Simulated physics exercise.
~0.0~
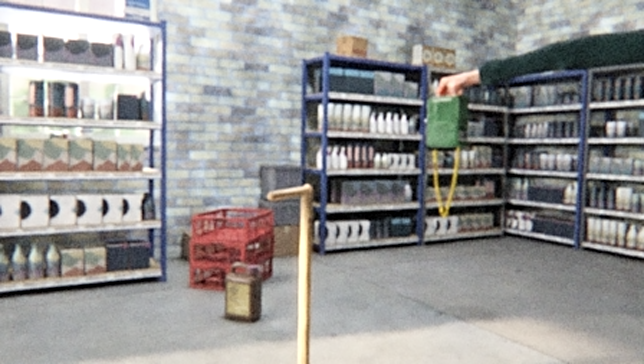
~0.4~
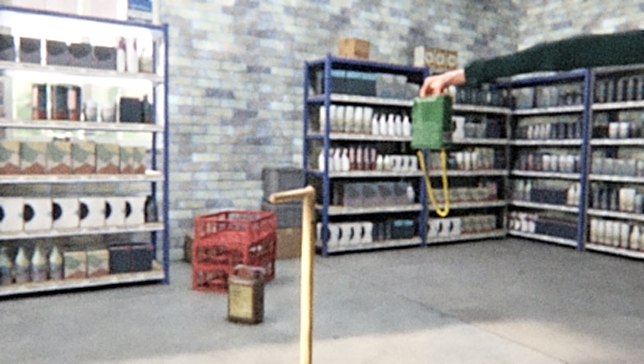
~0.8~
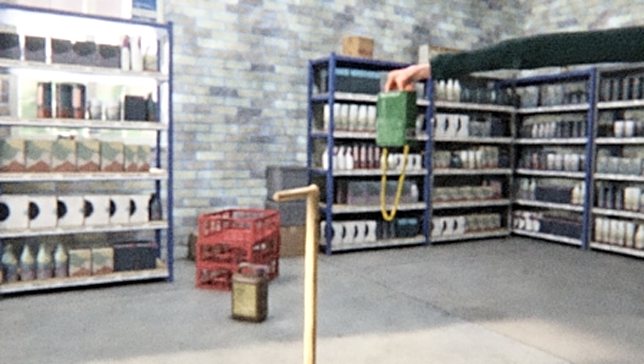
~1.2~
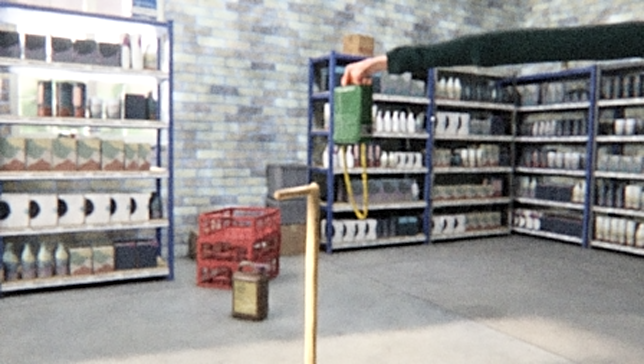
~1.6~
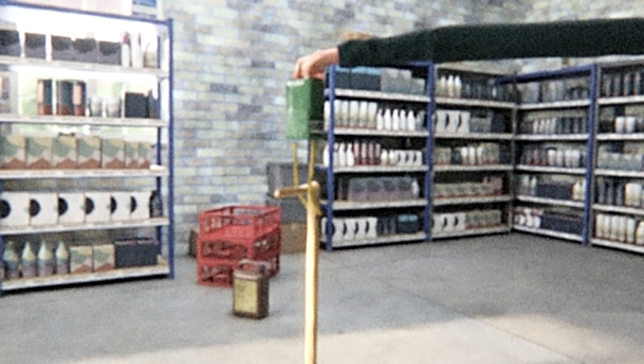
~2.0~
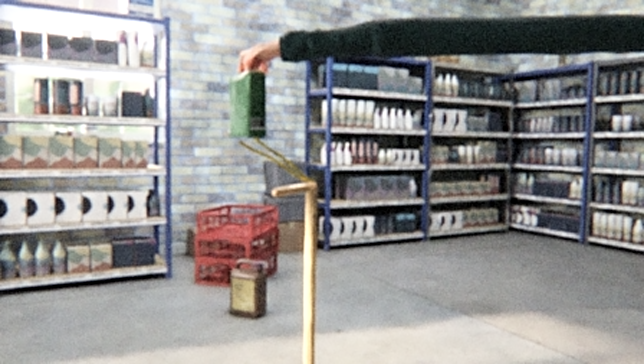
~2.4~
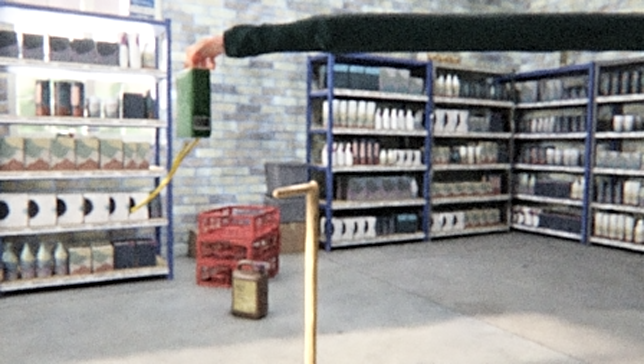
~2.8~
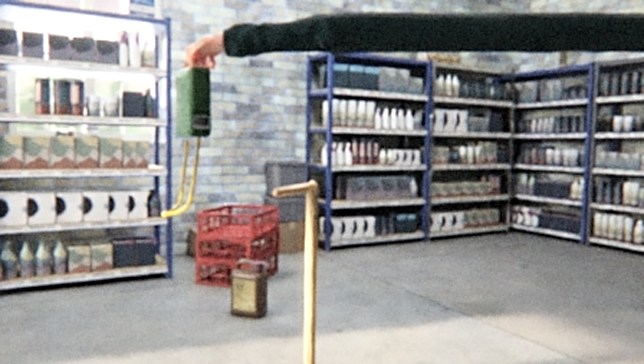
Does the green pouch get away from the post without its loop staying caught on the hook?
Yes, the green pouch comes away clean. It ends up to the left of the post, still in the hand, with its yellow loop hanging free of the hook.
At the start, a hand in a dark green sleeve holds a green pouch by its top, a yellow loop hanging below it, in a room with stocked shelves and red crates. The arm carries the pouch left toward a tan post with a sideways hook. The pouch passes above the post as its loop hangs down around hook height. Moving on, the loop trails back toward the hook, then swings out to the left, free of it. At the end, the hand holds the pouch still, left of the post, with the loop swinging back beneath it.
